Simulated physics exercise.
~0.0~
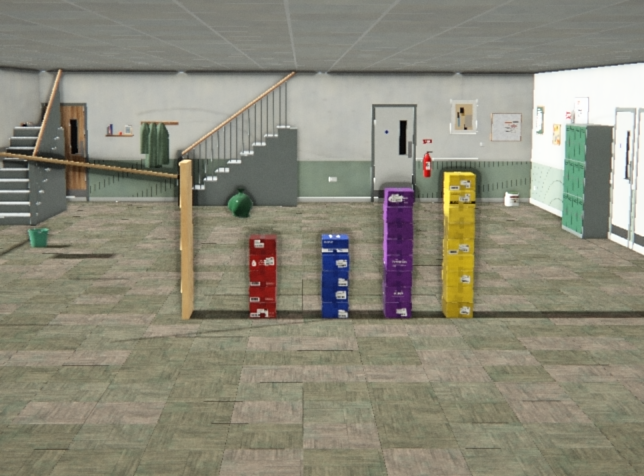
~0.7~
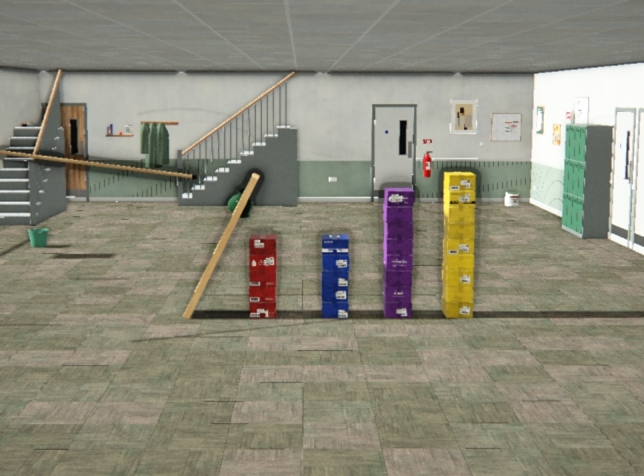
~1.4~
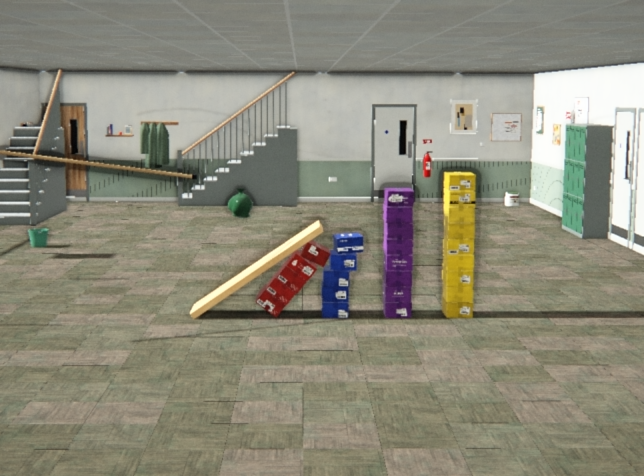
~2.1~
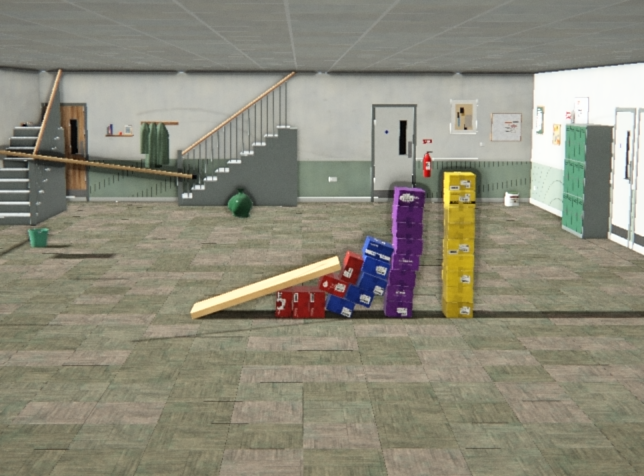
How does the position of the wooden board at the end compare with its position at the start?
At the start the board stands upright to the left of the piles. By the end it has tipped over to the right and is down on its side at a low slant, with its far end by the toppled red parcels.
